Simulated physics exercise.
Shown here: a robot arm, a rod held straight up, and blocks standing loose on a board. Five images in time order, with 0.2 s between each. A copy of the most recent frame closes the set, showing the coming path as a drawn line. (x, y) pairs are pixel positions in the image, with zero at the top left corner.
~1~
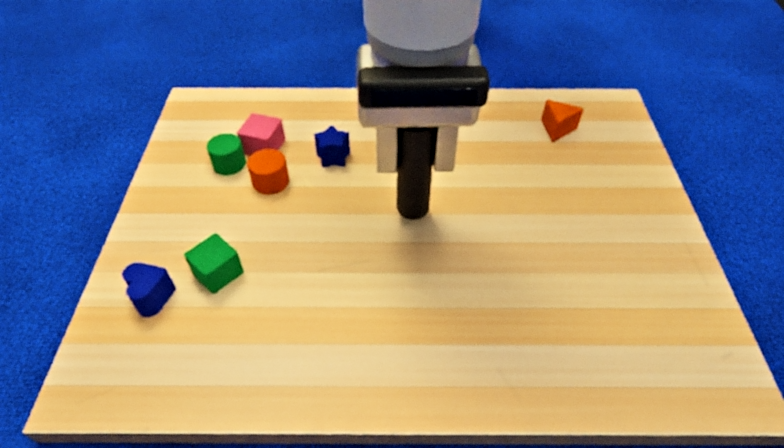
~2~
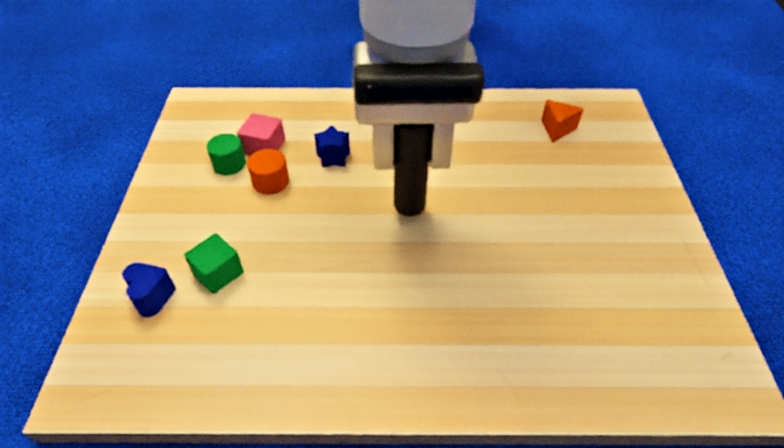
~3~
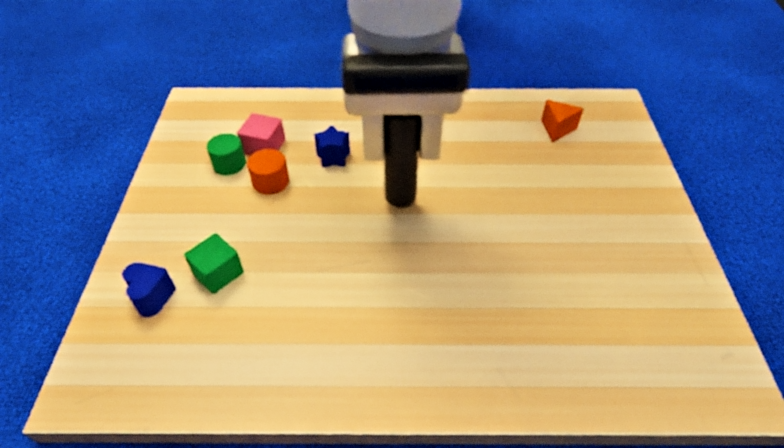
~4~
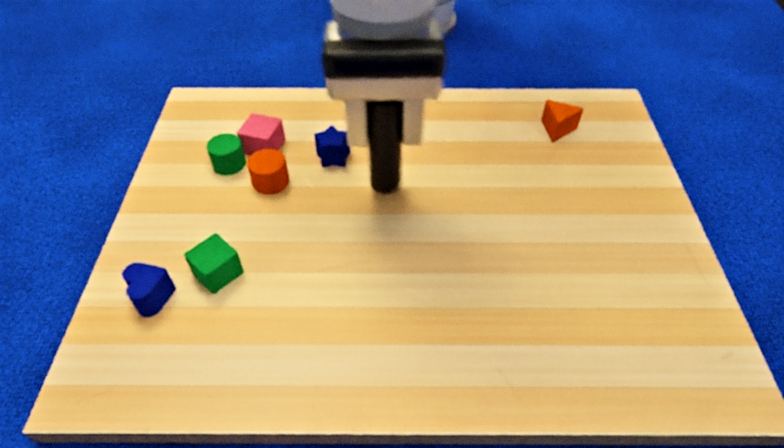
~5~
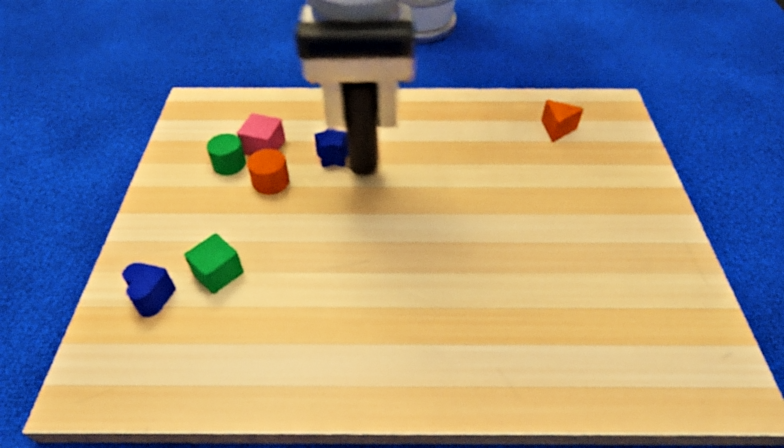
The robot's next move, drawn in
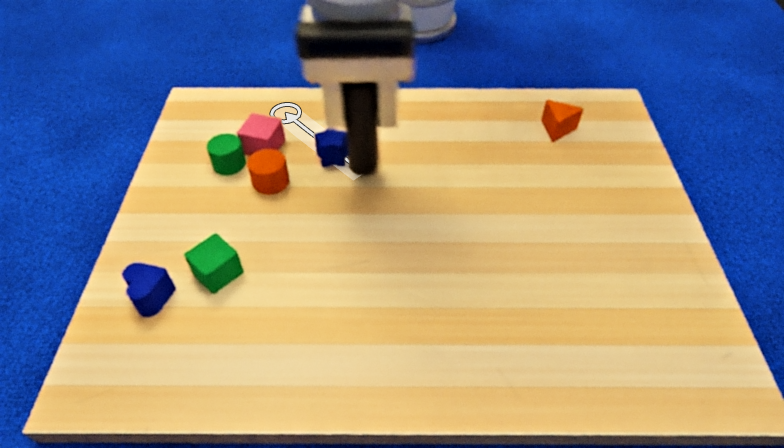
To begin with, a robot arm holds a dark upright rod near the middle of a wooden board scattered with small coloured blocks. The rod moves slightly away and to the left, then travels further that way until it is close beside the blue star, while the blocks stay still.
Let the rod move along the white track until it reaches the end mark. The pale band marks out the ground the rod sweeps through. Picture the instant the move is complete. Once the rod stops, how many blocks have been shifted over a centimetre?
Put simply, two blocks are moved more than 1 cm.
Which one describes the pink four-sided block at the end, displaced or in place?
Somewhere new.
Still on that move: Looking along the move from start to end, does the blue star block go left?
In short: Yes.
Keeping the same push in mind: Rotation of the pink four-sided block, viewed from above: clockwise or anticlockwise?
It spins anti-clockwise.
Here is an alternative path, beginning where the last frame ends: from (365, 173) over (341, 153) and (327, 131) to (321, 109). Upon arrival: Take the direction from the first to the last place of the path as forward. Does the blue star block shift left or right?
Facing from start to end, it shifts left.
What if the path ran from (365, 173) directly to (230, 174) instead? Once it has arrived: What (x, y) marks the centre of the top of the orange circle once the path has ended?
Put as a pixel place, it's (207, 177).
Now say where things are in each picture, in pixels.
The first picture shows lower end of the rod at (413, 208), tops of blocks, pink four-sided block at (259, 125), orange circle at (266, 161), blue star block at (331, 136).
The second picture shows rod at (410, 205), blocks as before.
The third picture shows rod at (401, 196), blocks as before.
The fourth picture shows rod at (386, 183), blocks as before.
The fifth picture shows rod at (364, 165), pink four-sided block at (259, 125), orange circle at (266, 161), blue star block at (331, 136).
The drawn path runs straight from (365, 173) to (286, 113).
The first path, step by step. One third of the way, rod at (334, 144); blue star block at (307, 125).
Two thirds of the way, rod at (308, 124); pink four-sided block at (251, 123), turned 30° anticlockwise; blue star block at (279, 108).
At the end, rod at (284, 105); pink four-sided block at (244, 122), turned 55° anticlockwise; orange circle not moved; blue star block at (257, 100), turned 45° anticlockwise.
